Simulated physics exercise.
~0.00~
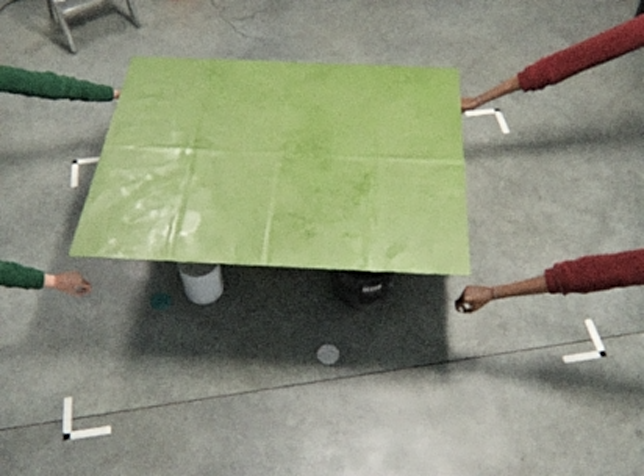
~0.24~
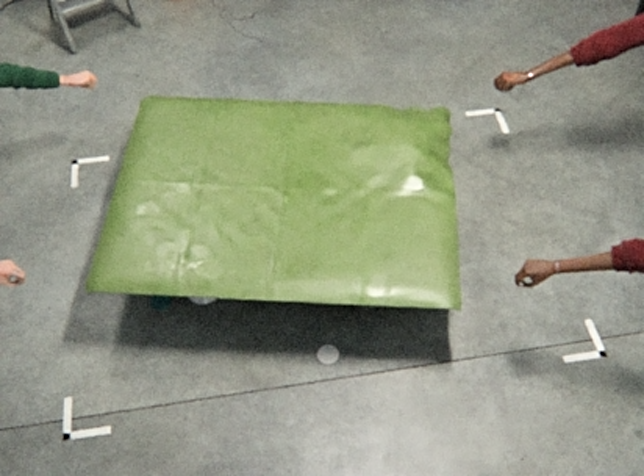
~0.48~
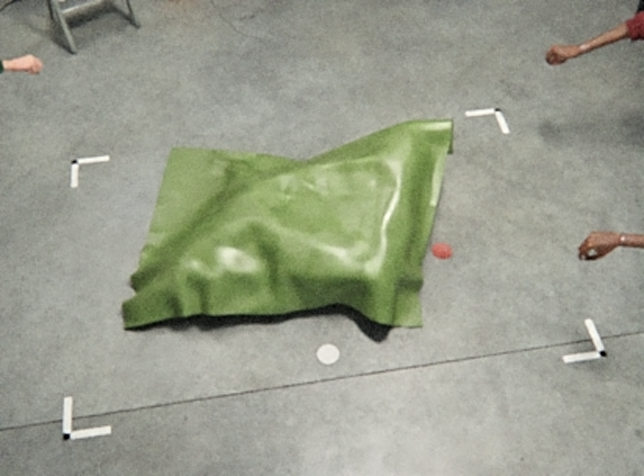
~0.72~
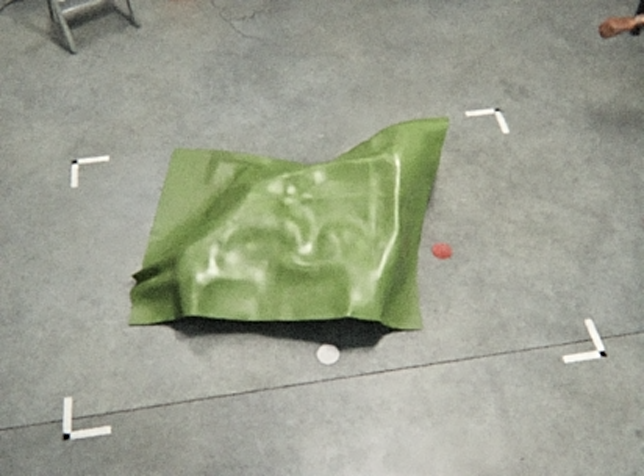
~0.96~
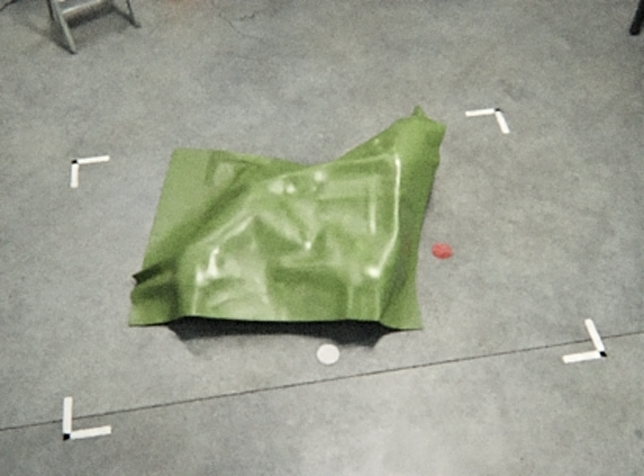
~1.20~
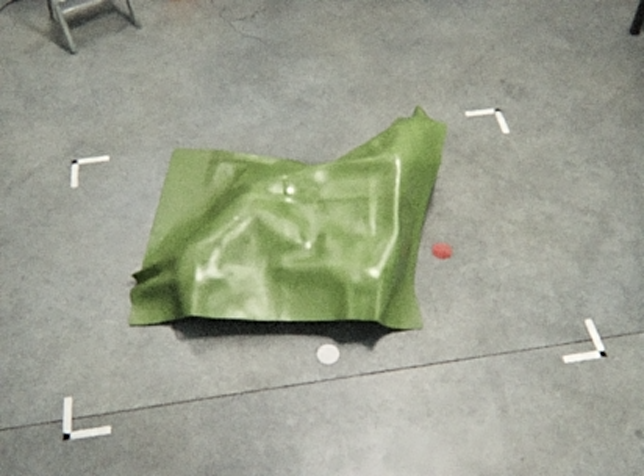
Four hands releasing a green tarp that drops over containers on a concrete floor, settling crumpled between a red and white disc.
